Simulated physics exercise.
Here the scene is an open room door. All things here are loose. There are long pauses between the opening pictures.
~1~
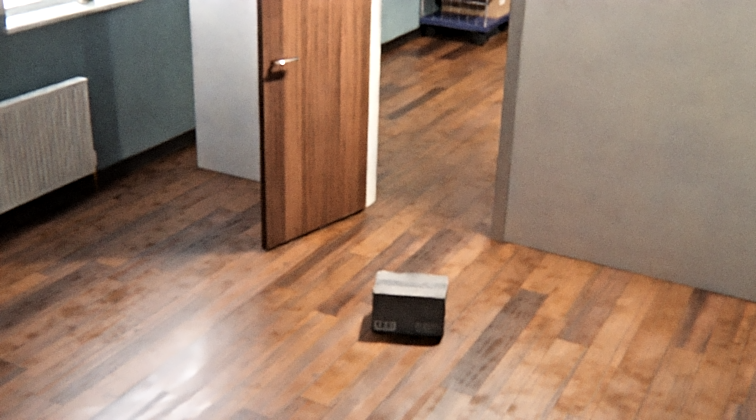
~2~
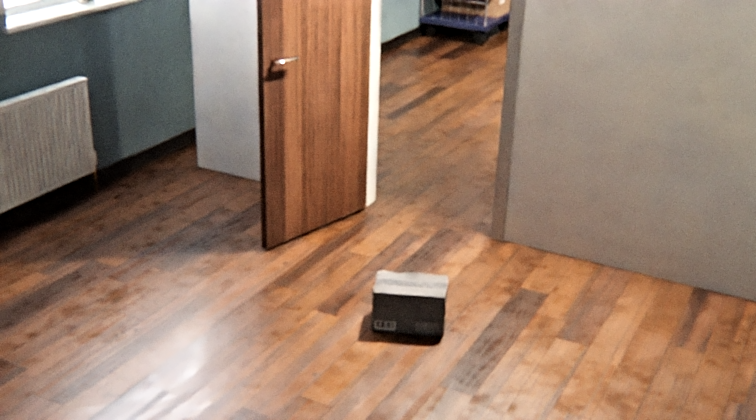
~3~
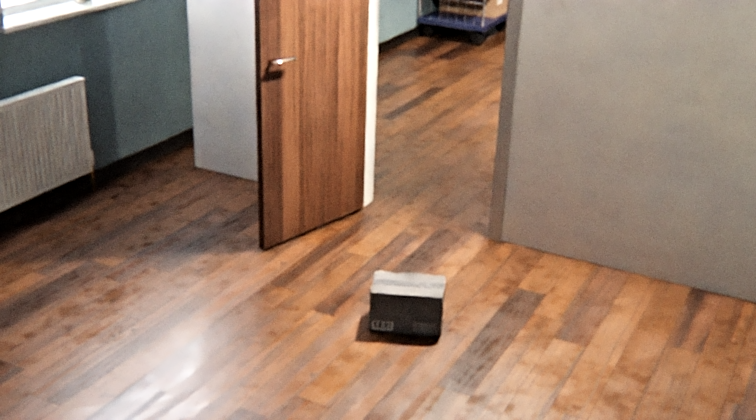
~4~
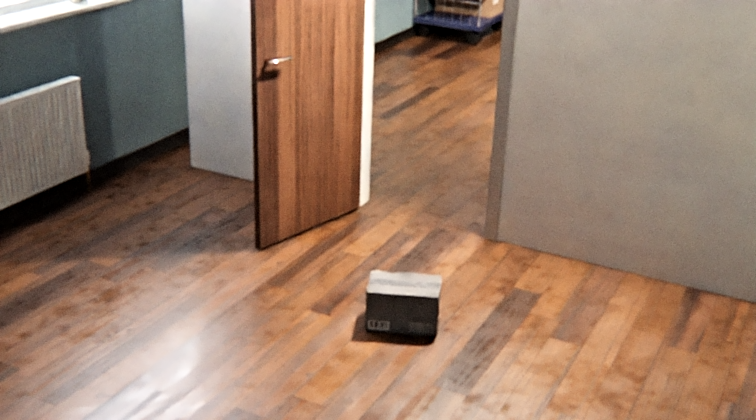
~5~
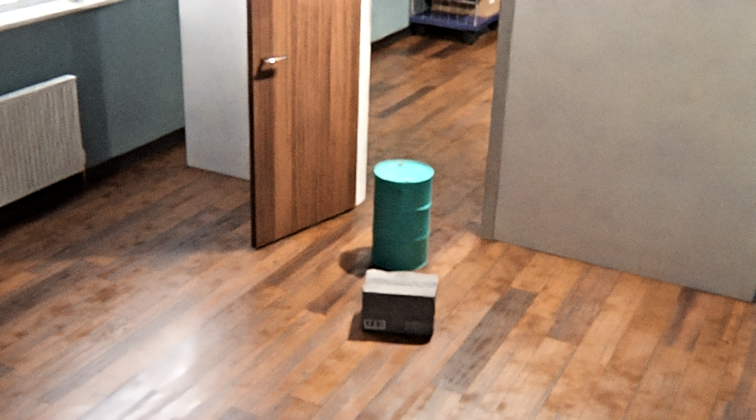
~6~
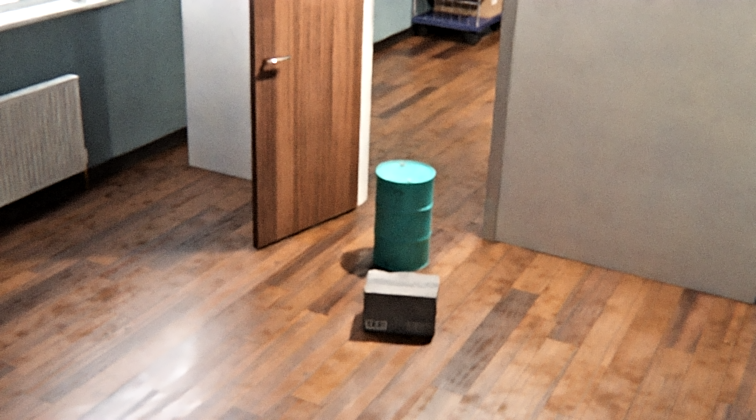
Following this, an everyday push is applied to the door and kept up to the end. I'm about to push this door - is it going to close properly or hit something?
Most likely it will leave a gap.
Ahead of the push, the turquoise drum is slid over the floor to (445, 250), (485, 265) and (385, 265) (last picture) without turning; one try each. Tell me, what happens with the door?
Held up partway; Swings all the way; Held up partway.
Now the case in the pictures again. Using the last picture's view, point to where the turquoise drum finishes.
Around (413, 215).
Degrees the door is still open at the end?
About 50°.
Then, 0.70 s later than the last frame, door 85° open.
Then, 1.20 s later than the last frame, door 60° open.
When it is over, door 51° open; both as before. End places, in pixels of the last picture, turquoise drum near (414, 215).
